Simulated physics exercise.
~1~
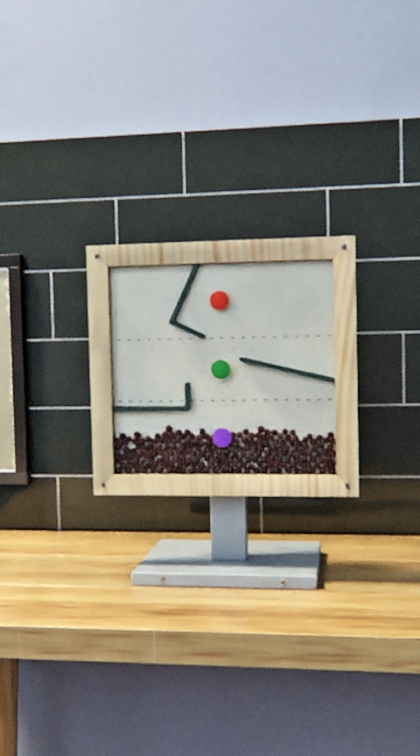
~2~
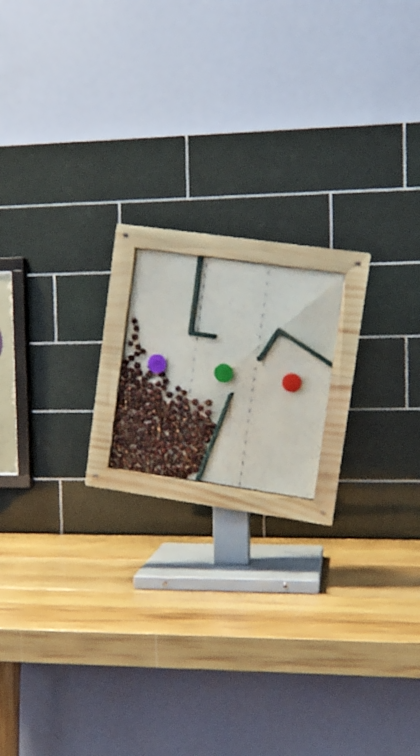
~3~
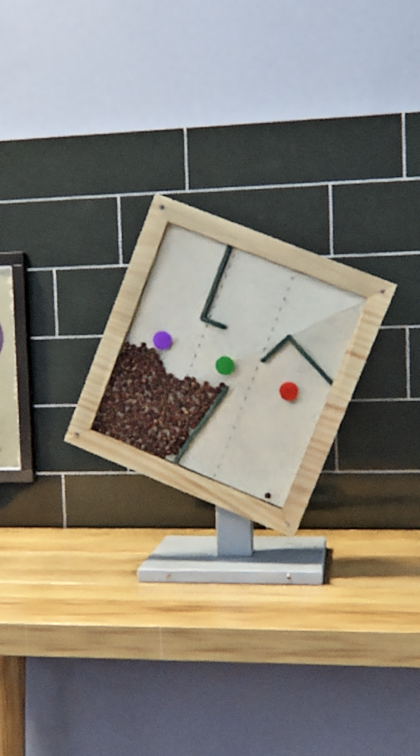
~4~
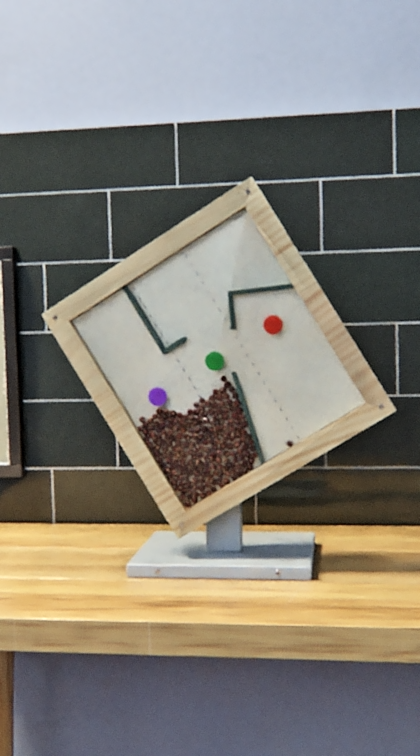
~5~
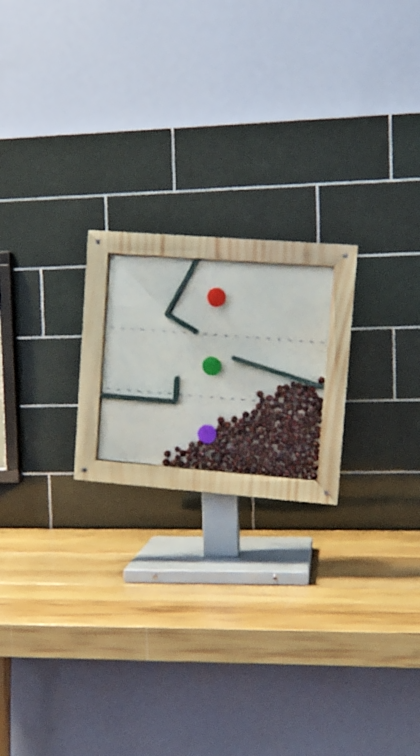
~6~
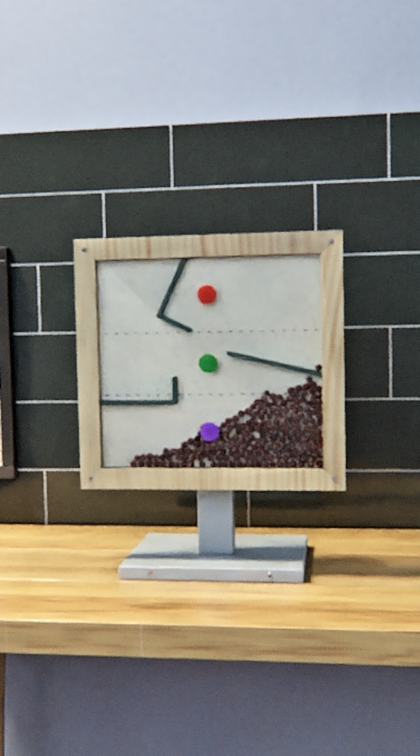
Dark beads in a framed case slide as it tips clockwise and back, settling lower right.
